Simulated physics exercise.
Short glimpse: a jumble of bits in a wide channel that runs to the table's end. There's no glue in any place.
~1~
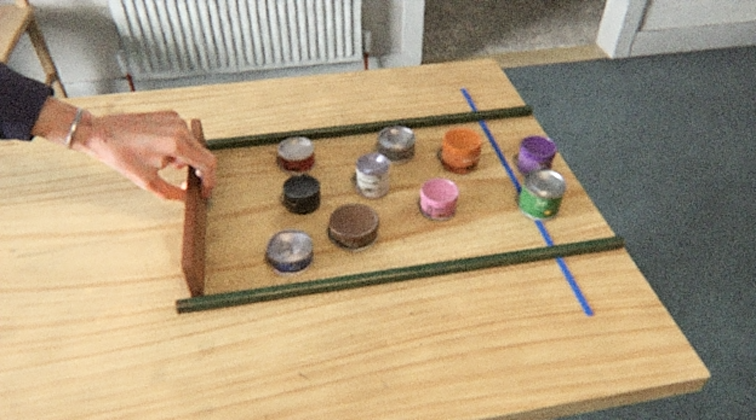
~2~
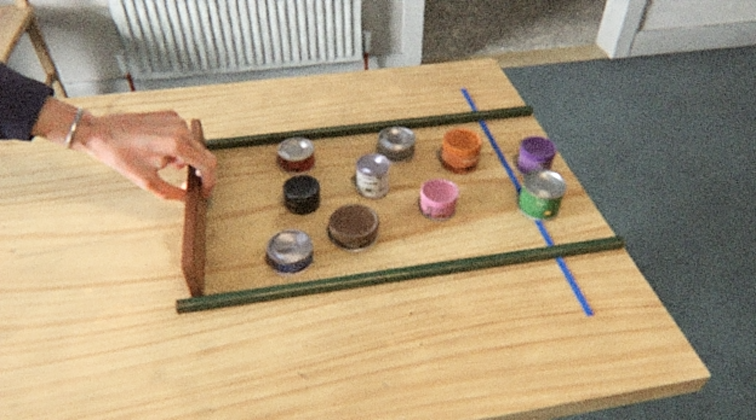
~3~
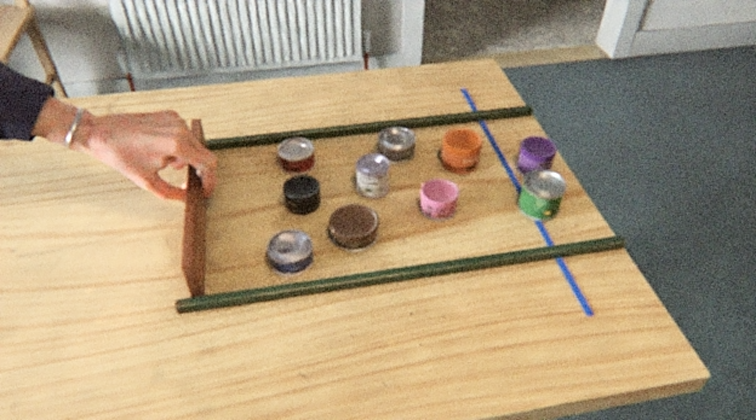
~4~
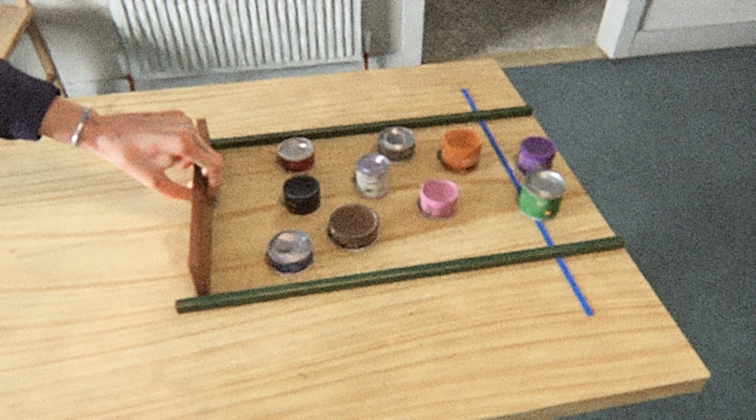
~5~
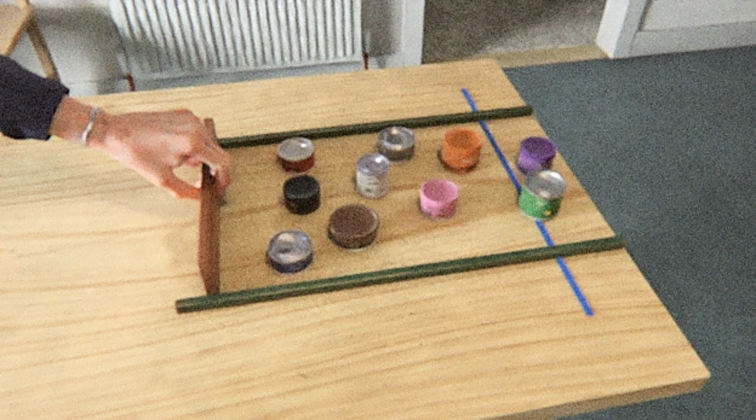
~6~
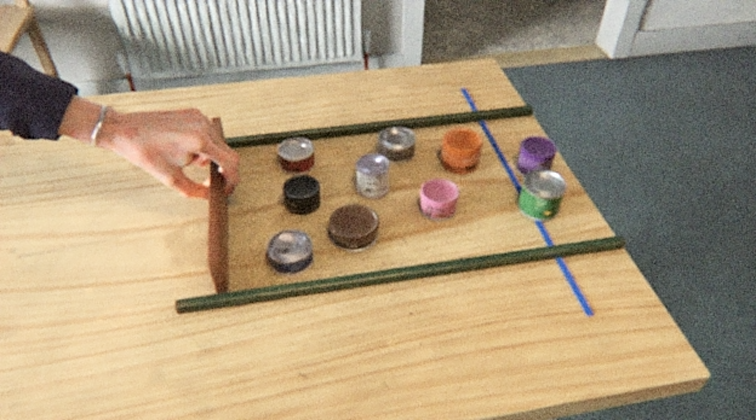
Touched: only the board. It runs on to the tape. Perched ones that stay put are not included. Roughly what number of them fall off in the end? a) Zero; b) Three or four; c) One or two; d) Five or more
Option c: One or two.
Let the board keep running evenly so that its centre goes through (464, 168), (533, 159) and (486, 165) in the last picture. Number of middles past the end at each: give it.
In order of the places given, that's 0, 5 and 0.
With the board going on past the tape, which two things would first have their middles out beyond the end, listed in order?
Order, earliest first: Purple tin, green tin.
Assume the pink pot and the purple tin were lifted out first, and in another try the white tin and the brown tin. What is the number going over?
The first count is 0 and the second is 0.
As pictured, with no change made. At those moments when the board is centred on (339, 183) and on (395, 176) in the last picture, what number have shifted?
Answer - first 5, then 8.
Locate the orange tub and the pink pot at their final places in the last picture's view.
The first one ends at (546, 136), the second at (566, 171).
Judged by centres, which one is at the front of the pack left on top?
Nearest at the end: The green tin.
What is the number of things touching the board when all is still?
It's 5 of them.
A little later, none off yet; purple tin at rest near (536, 158); green tin at rest near (542, 195); orange tub at rest near (461, 151).
When it is over, the number that fall off is one or two; down, purple tin.
